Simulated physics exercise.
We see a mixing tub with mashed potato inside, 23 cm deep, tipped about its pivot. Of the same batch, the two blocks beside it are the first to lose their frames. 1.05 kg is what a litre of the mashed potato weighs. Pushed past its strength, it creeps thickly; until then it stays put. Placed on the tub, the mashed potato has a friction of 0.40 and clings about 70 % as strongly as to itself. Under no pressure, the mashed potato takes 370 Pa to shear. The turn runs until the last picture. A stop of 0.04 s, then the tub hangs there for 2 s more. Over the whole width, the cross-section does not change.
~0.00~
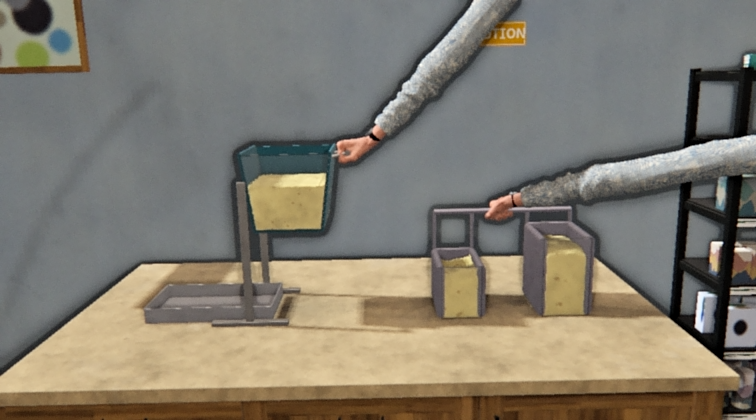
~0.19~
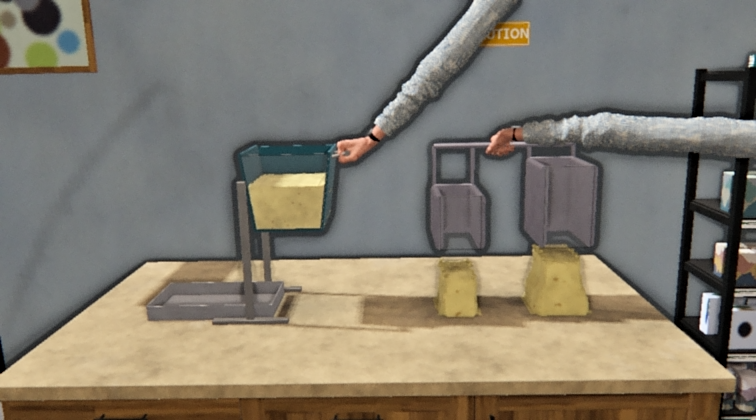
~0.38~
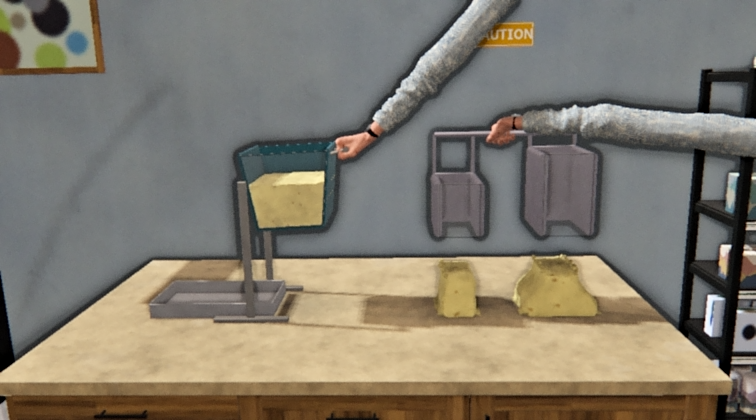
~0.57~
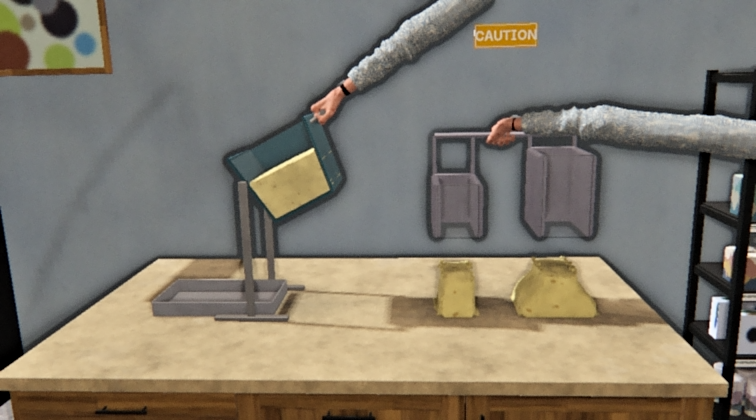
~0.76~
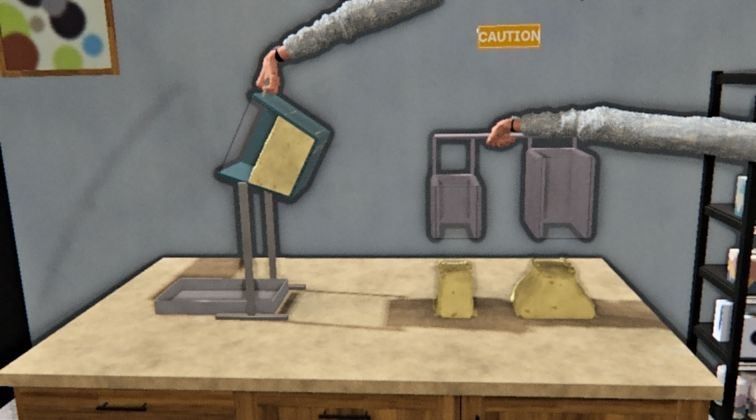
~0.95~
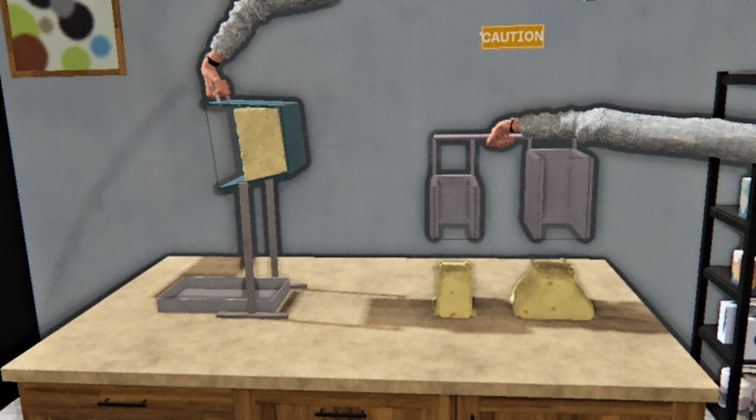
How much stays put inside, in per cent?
42 %.
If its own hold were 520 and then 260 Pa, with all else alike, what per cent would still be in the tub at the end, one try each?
0 %, then 35 %.
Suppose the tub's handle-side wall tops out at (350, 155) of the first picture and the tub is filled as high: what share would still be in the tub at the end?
I'd put it at close to 30 per cent.
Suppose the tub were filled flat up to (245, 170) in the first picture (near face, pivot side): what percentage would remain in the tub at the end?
About 20 %.
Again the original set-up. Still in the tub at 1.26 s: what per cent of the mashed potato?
Around 60 percent stays in the tub.
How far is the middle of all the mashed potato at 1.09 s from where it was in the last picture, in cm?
The shift is near 7 cm.
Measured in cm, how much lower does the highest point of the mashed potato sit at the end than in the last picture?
15 cm or so.
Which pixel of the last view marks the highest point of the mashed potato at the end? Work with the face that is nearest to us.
(251, 158).
After 1.09 s, the tub is at 95 degrees and holds 100 %.
After 1.26 s, the tub is at 95 degrees and holds 60 %.
After 1.43 s, the tub is at 95 degrees and holds 44 %.
After 1.60 s, the tub is at 95 degrees and holds 42 %.
After 2.95 s, the tub is at 95 degrees and holds 42 %.
